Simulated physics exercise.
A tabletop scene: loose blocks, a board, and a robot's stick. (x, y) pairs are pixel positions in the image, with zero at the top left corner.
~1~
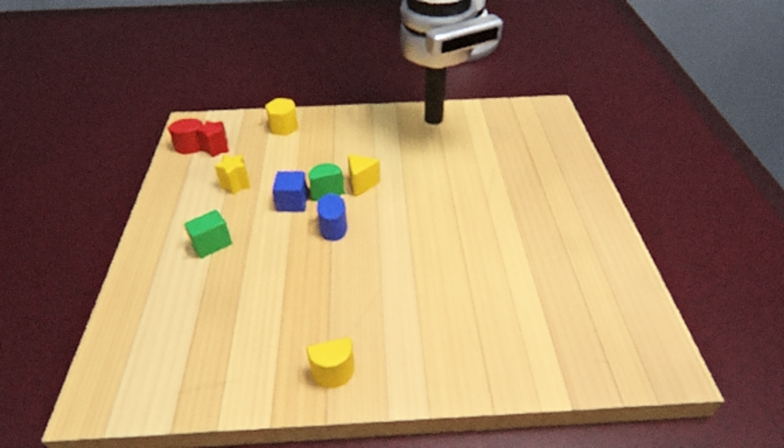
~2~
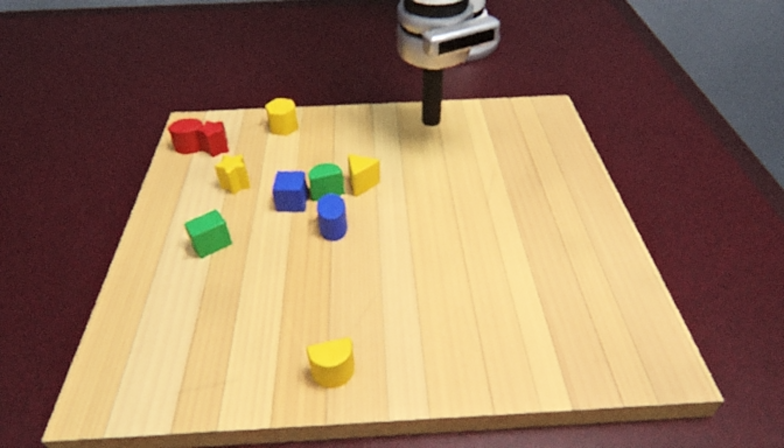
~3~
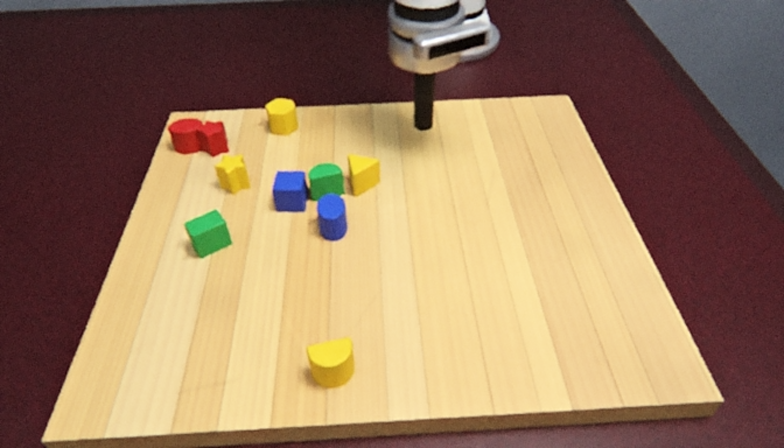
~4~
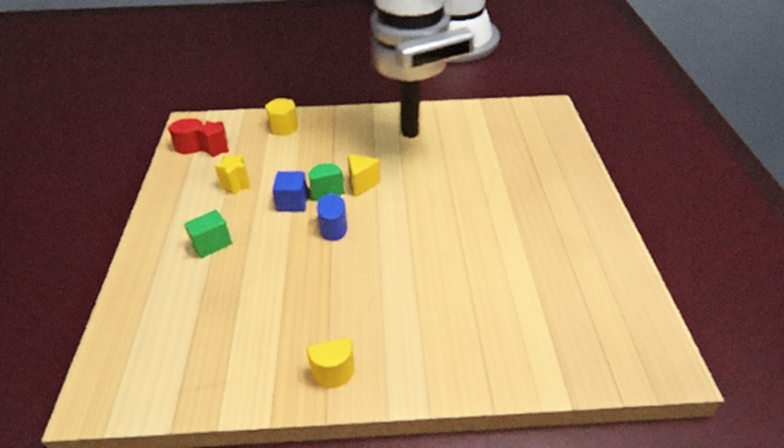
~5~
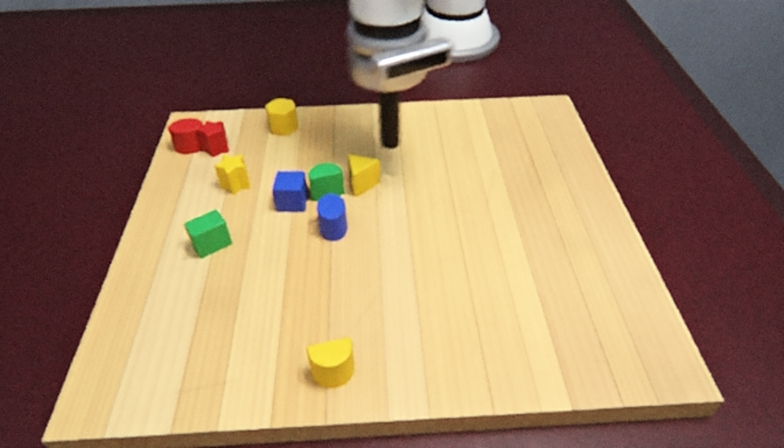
Robot arm with a black stick moving slightly left and nearer above a wooden board, the scattered coloured blocks staying still.
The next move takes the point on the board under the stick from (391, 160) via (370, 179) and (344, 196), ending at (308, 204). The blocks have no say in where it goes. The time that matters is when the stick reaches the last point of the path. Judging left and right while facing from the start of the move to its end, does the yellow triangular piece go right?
Answer: No.
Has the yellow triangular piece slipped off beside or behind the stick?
My answer is yes.
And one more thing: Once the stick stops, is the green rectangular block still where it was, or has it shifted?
Its place stays the same.
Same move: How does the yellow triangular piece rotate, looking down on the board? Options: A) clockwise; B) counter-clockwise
The one that fits is B, counter-clockwise.
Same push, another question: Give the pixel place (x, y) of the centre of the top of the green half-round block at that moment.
My best guess is (281, 183).
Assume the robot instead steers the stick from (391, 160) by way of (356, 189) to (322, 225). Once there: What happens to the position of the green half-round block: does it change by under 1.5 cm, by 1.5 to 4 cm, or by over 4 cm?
It falls in the 1.5 to 4 cm band.
The first path, step by step. One third of the way, stick (369, 162); yellow triangular piece (356, 167), turned 15° clockwise.
Two thirds of the way, stick (342, 179); blue square piece (285, 178), turned 15° anticlockwise; green half-round block (316, 178), turned 70° clockwise; blue oval block (328, 214); yellow triangular piece (342, 189).
At the end, stick (306, 187); green rectangular block in place; blue square piece (257, 179); green half-round block (281, 183), turned 105° clockwise; blue oval block (328, 216); yellow triangular piece (338, 191), turned 25° anticlockwise.
